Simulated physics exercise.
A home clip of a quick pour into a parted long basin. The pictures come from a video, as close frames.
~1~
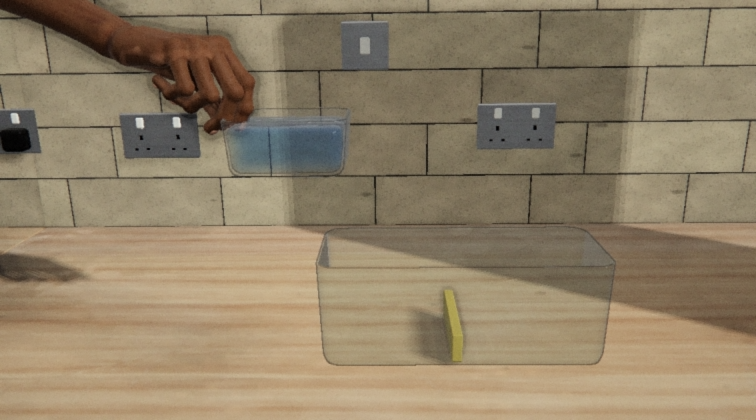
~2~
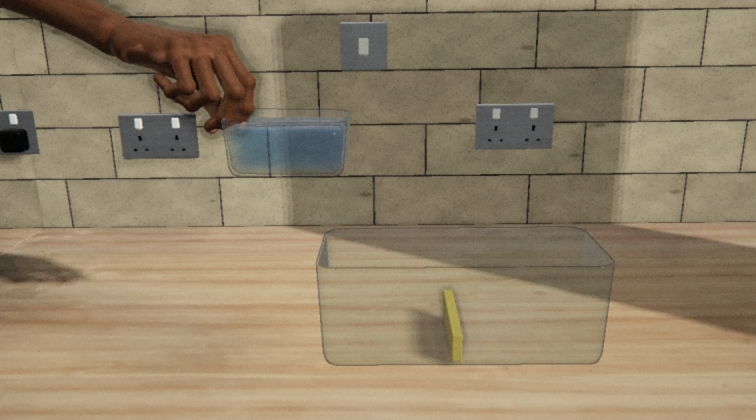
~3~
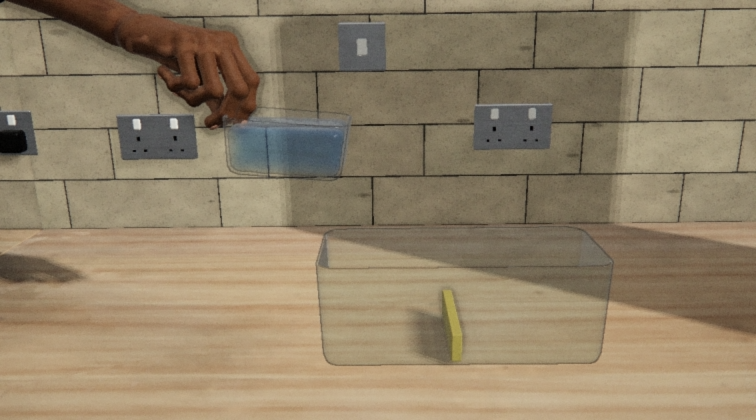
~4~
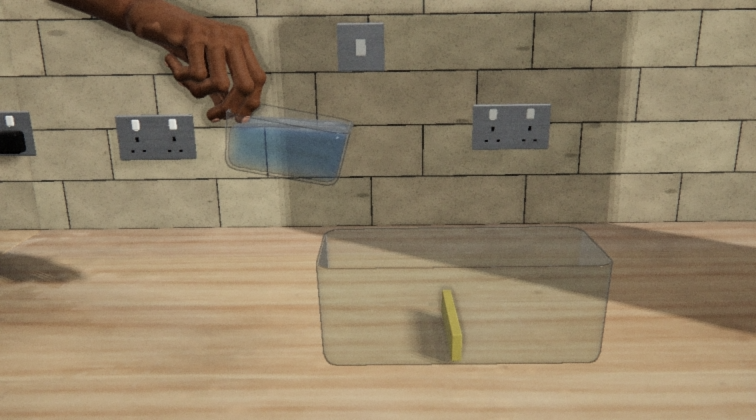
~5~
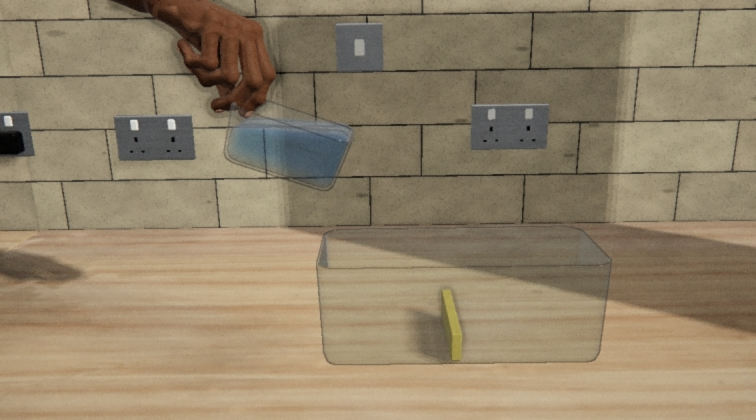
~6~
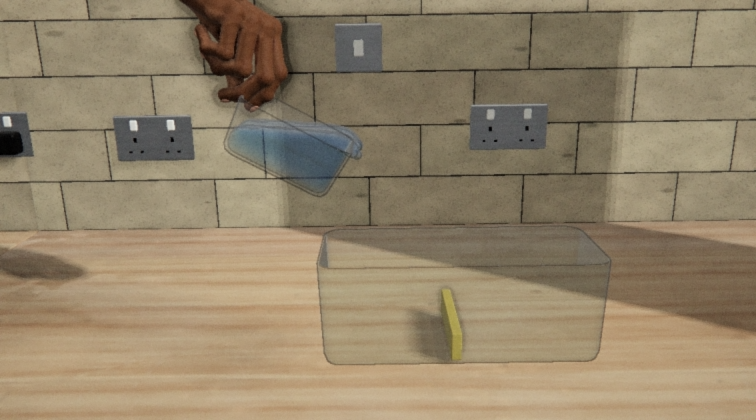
The clip opens with a hand holding a small clear container of blue liquid level, above and left of a long clear basin with a yellow divider on a wooden counter. The hand then tilts the container steadily down to the right, and the liquid shifts toward its lowered right-hand edge.
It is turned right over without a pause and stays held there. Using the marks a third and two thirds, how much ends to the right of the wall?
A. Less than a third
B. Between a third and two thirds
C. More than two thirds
The answer is A.
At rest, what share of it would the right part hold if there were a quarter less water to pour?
Roughly 10 in a hundred.
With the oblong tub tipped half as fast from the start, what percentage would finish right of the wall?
It comes to around 10 per cent.
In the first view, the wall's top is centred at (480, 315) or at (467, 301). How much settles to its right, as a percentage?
Note: Roughly 15 % in case one, 5 % in case two.
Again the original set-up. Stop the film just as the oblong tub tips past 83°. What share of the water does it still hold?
Some 20 in a hundred has yet to spill out.
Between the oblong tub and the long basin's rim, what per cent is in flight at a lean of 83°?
Close to 40 per cent.
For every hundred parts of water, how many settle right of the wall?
That is roughly 10 percent of it.
A moment on, the oblong tub is tipped on its side and 20 per cent is still to pour, 39 is left of the wall and 0 right of it.
Next, the oblong tub is tipped on its side and 5 per cent is still to pour, 79 is left of the wall and 6 right of it.
Then the oblong tub is tipped on its side and 1 per cent is still to pour, 83 is left of the wall and 11 right of it.
Later the oblong tub is tipped on its side and 0 per cent is still to pour, 84 is left of the wall and 12 right of it.
In the end 84 per cent lies left of the wall, 12 right of it and 4 outside.
